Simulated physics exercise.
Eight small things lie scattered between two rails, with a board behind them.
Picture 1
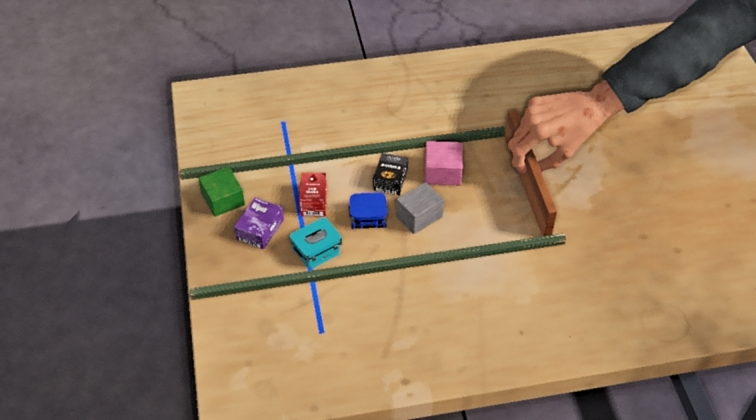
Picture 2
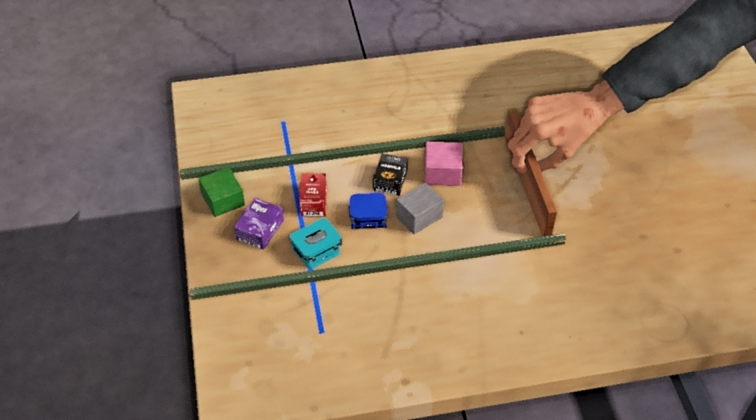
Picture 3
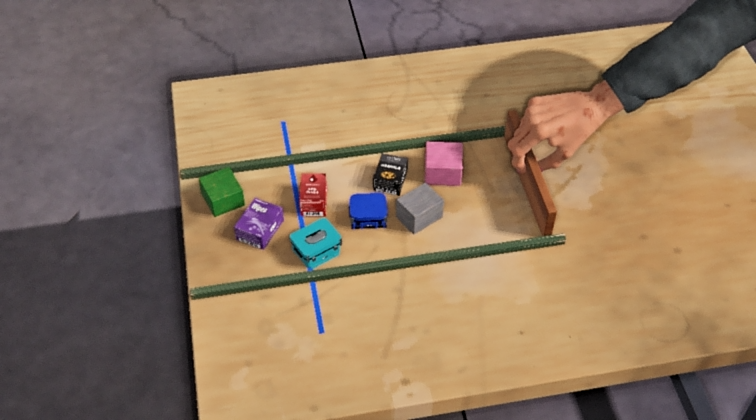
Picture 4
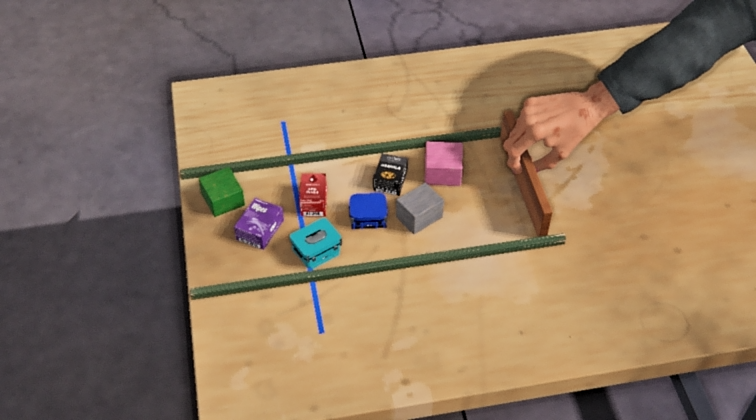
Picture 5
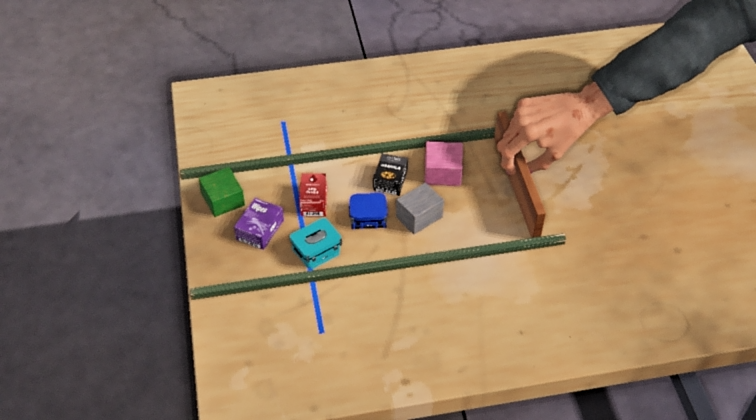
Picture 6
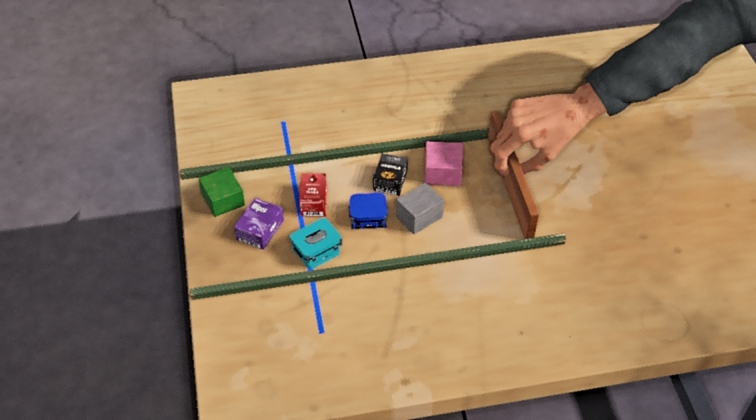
In the video, a hand holds a reddish-brown board at the right of eight small, colourful objects lying between two green rails across a blue line, then slides it slightly left while the objects stay still.
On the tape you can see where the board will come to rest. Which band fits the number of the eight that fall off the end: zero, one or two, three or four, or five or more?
The band is zero.
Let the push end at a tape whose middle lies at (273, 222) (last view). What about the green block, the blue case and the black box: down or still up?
Well, the green block plunges, the blue case sits tight, and the black box sits tight.
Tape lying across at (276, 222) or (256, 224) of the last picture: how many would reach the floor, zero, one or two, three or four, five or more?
The falls would be 1 or 2; either three or four.
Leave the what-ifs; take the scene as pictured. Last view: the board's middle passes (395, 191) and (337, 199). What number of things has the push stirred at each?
Counting first: 5, next 8.
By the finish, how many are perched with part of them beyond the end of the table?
The number overhanging is 1.
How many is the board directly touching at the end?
The number is 3.
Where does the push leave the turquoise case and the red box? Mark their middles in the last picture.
They finish at roughly (288, 253) and (213, 204) respectively.
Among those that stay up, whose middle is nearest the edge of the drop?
Result: Green block.
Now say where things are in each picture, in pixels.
Green block (222, 192); purple box (260, 223); turquoise case (316, 244); board (529, 172); tape (301, 218), in the first picture.
Purple box (260, 224); blue case (368, 211), in the second picture.
Turquoise case (316, 244); pink block (444, 164), in the third picture.
Green block (222, 192); red box (313, 194), in the fourth picture.
Purple box (260, 224); grey block (420, 208), in the fifth picture.
Green block (222, 192); purple box (260, 224); turquoise case (316, 244); board (512, 175); tape (301, 218), in the sixth picture.
A little later, none off yet; green block at rest near (222, 192); purple box at rest near (260, 224); turquoise case at rest near (316, 244).
When it is over, the number that fall off is zero.
